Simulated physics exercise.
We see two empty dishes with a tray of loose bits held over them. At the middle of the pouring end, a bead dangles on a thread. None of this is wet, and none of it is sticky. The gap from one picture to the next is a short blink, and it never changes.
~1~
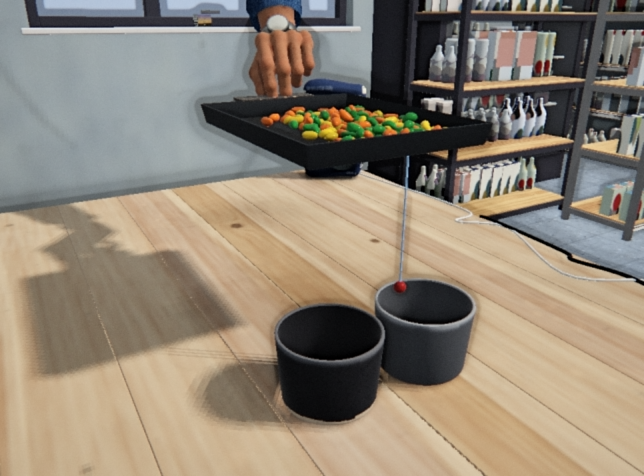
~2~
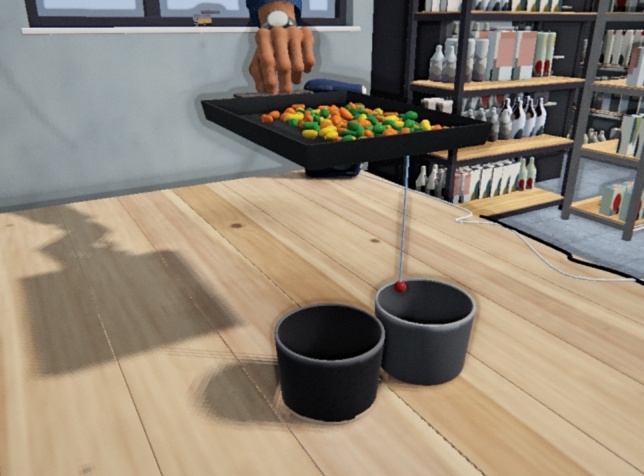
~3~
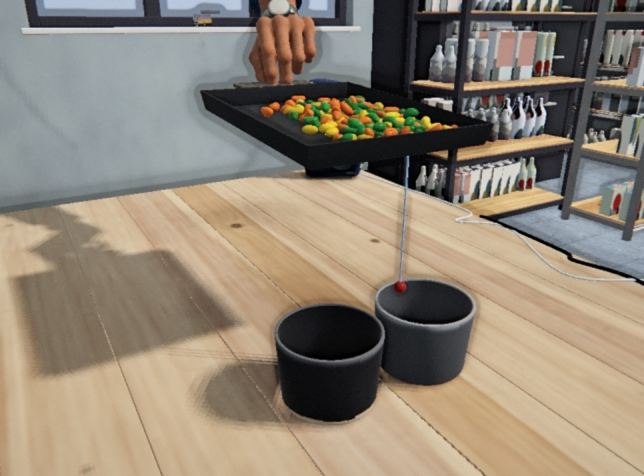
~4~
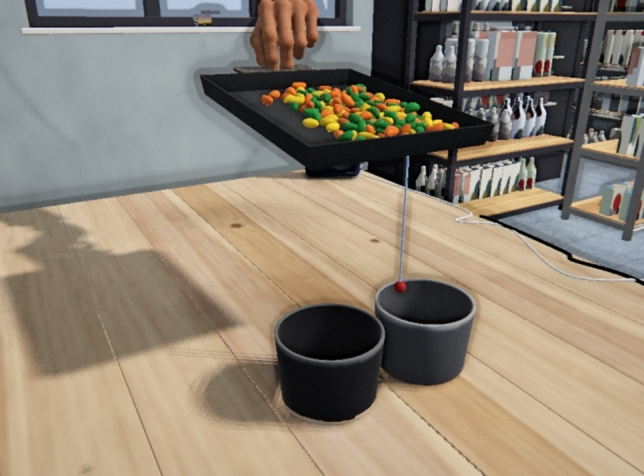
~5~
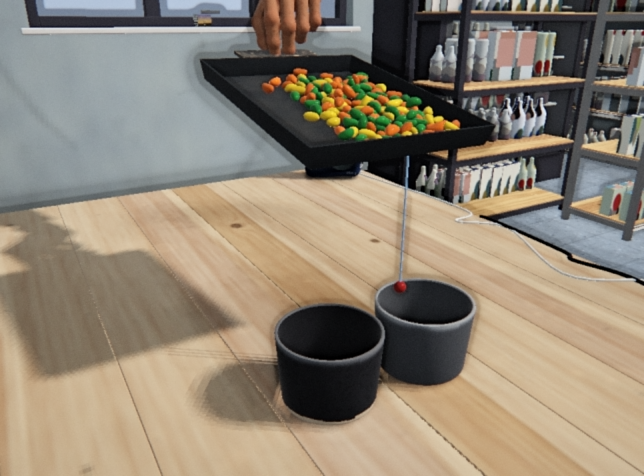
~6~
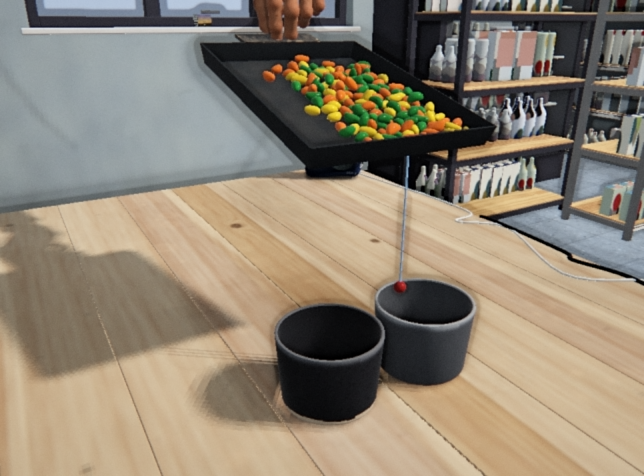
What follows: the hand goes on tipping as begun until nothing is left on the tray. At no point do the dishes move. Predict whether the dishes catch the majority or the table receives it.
The catch is going to fall below what is lost.
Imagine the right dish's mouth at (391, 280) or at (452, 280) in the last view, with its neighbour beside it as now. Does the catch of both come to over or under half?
The first time it's lower than half, the second time lower than half.
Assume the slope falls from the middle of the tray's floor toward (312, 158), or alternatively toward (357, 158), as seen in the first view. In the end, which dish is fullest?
First try: The dish to the left; second try: The dish to the left.
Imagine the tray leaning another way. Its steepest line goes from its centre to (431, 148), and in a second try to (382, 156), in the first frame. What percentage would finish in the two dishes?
The first try would leave around 10 per cent there, the second around 30 per cent.
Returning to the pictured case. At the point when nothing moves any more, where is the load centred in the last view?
Close to (481, 406) in the last view.
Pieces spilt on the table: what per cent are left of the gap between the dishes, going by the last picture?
Roughly 10 percent.
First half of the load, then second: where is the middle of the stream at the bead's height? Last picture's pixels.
Starting near (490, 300), moving on to near (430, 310).
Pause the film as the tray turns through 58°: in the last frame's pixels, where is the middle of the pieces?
Somewhere about pixel (408, 91).
Soon after the last picture, tray tipped steeply; nearly all on the tray; a stray few in the air.
A little later, tray tipped right over; nearly all on the tray; a stray few outside both; a stray few in the air.
Later still, tray tipped past a quarter turn; a small part in the left dish; a small part in the right dish; most outside both.
At rest, tray tipped past a quarter turn; a small part in the left dish; a small part in the right dish; most outside both.
